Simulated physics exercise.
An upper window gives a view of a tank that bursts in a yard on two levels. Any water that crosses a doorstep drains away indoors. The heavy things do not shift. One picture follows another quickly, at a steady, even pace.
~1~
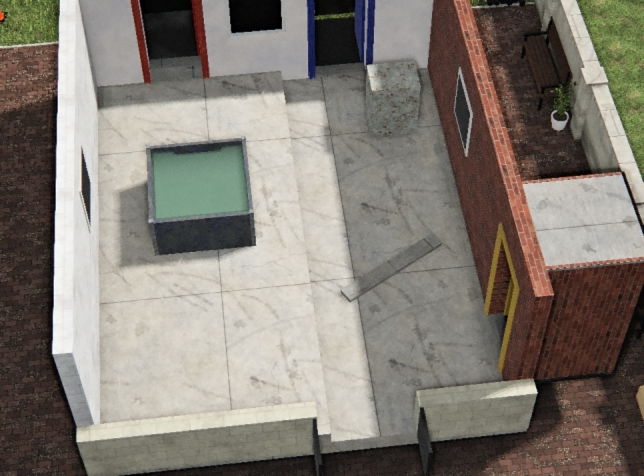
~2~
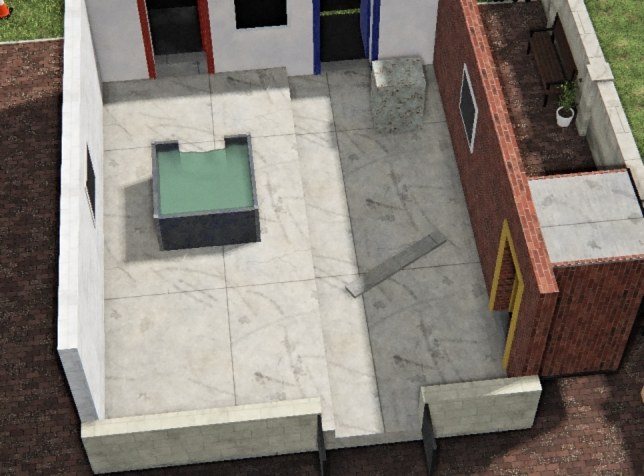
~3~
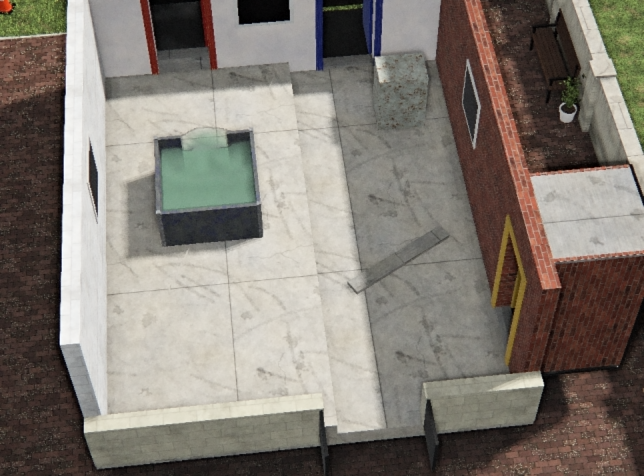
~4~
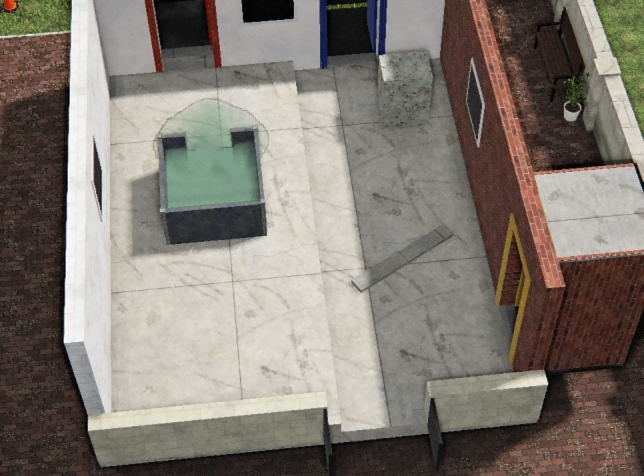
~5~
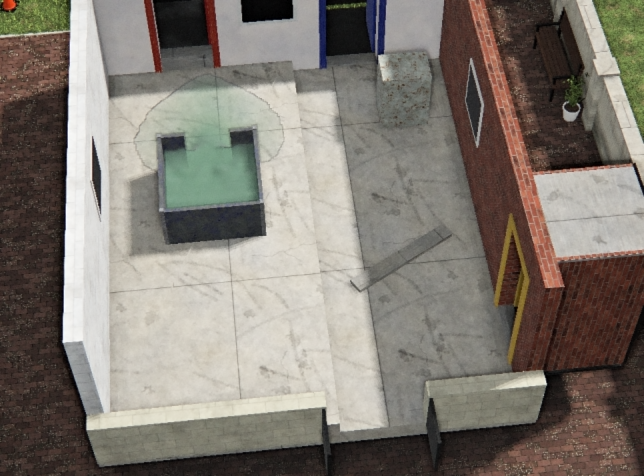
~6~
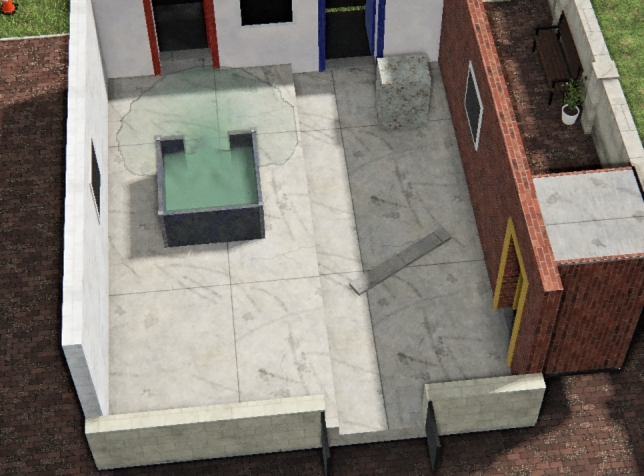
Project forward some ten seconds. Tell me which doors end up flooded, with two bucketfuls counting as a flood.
As I see it, the yellow door never exceeds two buckets, the red door never exceeds two buckets, the blue door exceeds two buckets.
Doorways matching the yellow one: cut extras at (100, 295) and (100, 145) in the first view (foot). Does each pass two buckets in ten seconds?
First falls short, then exceeds it.
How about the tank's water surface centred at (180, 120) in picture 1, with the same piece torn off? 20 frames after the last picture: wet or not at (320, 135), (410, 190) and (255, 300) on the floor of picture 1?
In turn: Wet, flooded, dry.
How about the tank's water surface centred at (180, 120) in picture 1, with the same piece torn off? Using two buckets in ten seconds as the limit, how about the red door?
Record for red door: Limit exceeded.
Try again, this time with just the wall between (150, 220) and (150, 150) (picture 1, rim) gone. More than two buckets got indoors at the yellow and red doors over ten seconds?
In order, the yellow one overshoots, the red one remains short.
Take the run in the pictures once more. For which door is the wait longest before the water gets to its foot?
The one in yellow.
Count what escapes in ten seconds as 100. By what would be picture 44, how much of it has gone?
It works out at roughly 25 per cent.
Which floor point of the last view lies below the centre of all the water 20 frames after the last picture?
That puts it at around (237, 139).
A moment on, water covers 20 % of the floor; the yellow door not reached, the red door wet at the sill, nothing in, the blue door not reached.
Next, water covers 20 % of the floor; the yellow door not reached, the red door wet at the sill, nothing in, the blue door under two buckets in.
Then, water covers 30 % of the floor; the yellow door not reached, the red door wet at the sill, nothing in, the blue door under two buckets in.
Later, water covers 60 % of the floor; the yellow door wet at the sill, nothing in, the red door wet at the sill, nothing in, the blue door under two buckets in.
In the end, water covers 80 % of the floor; the yellow door wet at the sill, nothing in, the red door wet at the sill, nothing in, the blue door over two buckets in.
